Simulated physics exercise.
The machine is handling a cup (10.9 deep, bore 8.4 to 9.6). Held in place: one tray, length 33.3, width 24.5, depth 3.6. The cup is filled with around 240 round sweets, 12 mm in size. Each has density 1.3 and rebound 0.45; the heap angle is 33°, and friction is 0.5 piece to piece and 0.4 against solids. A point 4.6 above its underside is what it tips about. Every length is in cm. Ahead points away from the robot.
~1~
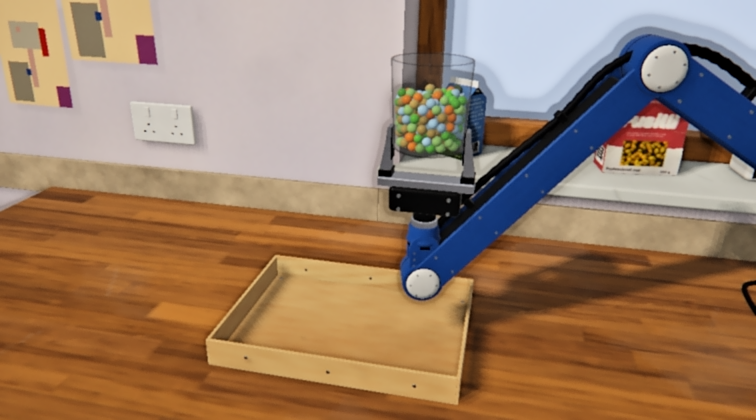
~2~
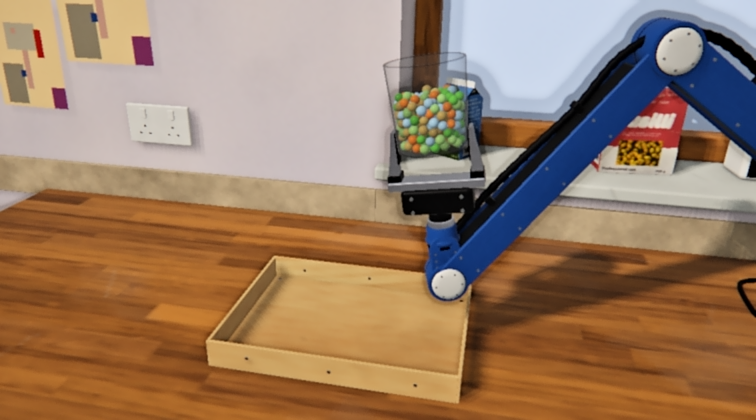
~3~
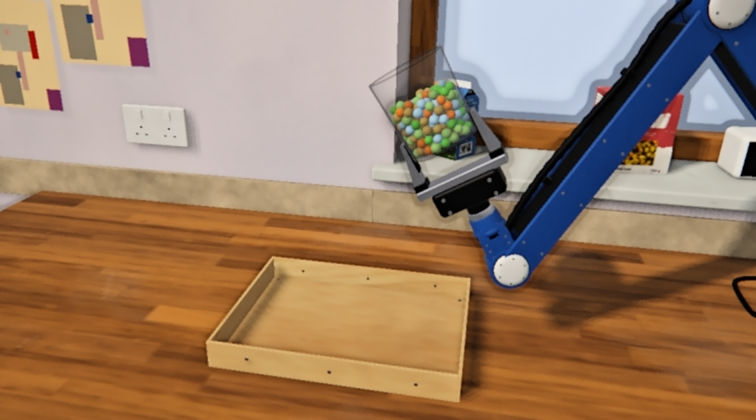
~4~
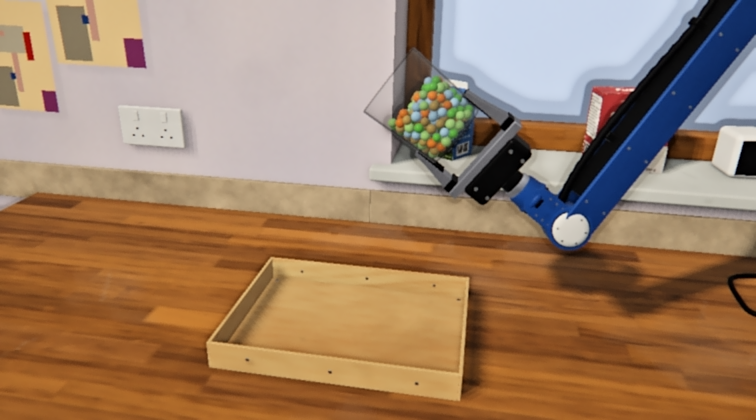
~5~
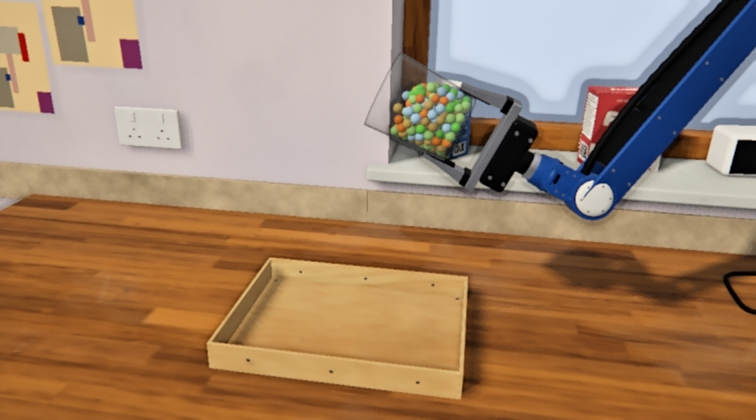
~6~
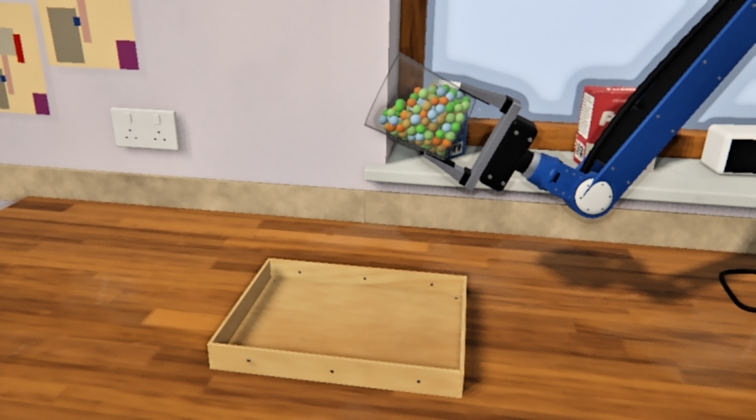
To begin with, a blue robot arm holds a clear cup of colourful round sweets upright above a wooden counter, behind a shallow wooden tray. The arm swings its lower joint to the right and tilts the cup steeply leftward, the sweets shifting inside, and then the arm stays still with the cup leaning.
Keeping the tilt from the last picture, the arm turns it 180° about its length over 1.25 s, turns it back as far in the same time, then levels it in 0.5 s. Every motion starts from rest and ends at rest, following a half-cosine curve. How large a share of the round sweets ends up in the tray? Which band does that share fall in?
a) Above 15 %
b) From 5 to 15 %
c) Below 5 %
Below 5 % (c).
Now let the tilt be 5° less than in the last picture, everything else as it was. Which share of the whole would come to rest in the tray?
0 per cent or so.
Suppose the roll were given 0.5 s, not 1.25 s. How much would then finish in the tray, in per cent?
Then roughly 0 %.
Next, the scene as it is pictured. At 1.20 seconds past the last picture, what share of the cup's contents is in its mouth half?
Something near 30 in a hundred.
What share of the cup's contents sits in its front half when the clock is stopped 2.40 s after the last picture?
About 40 percent, I'd say.
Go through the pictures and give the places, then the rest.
In the first frame, cup middle at (431, 106), upright; upper third of the load around (430, 102), from x 400 to 460, top at y 90; 235 in the cup.
In the second frame, cup middle at (429, 106), tipped 9°; upper third of the load around (432, 103), from x 395 to 460, top at y 90.
In the third frame, cup middle at (426, 107), tipped 31°; upper third of the load around (436, 104), from x 395 to 470, top at y 85.
In the fourth frame, cup middle at (423, 109), tipped 54°; upper third of the load around (437, 100), from x 395 to 470, top at y 80.
In the fifth frame, cup middle at (422, 110), tipped 66°; upper third of the load around (436, 99), from x 395 to 465, top at y 85.
In the sixth frame, cup middle at (422, 110), tipped 66°; upper third of the load around (438, 103), from x 385 to 465, top at y 90; 235 in the cup.
Then, 1.20 s later, tipped 66°, highest piece 37 above the table; 234 in the cup, 1 in the tray.
Then, 2.40 s later, tipped 66°, highest piece 37 above the table; 233 in the cup, 2 in the tray.
Then, 3.20 s later, upright, highest piece 39 above the table; 233 in the cup, 2 in the tray.
Then, 3.90 s later, upright, highest piece 39 above the table; 233 in the cup, 2 in the tray.
At rest, 233 in the cup, 2 in the tray. That is 1 % in the tray.
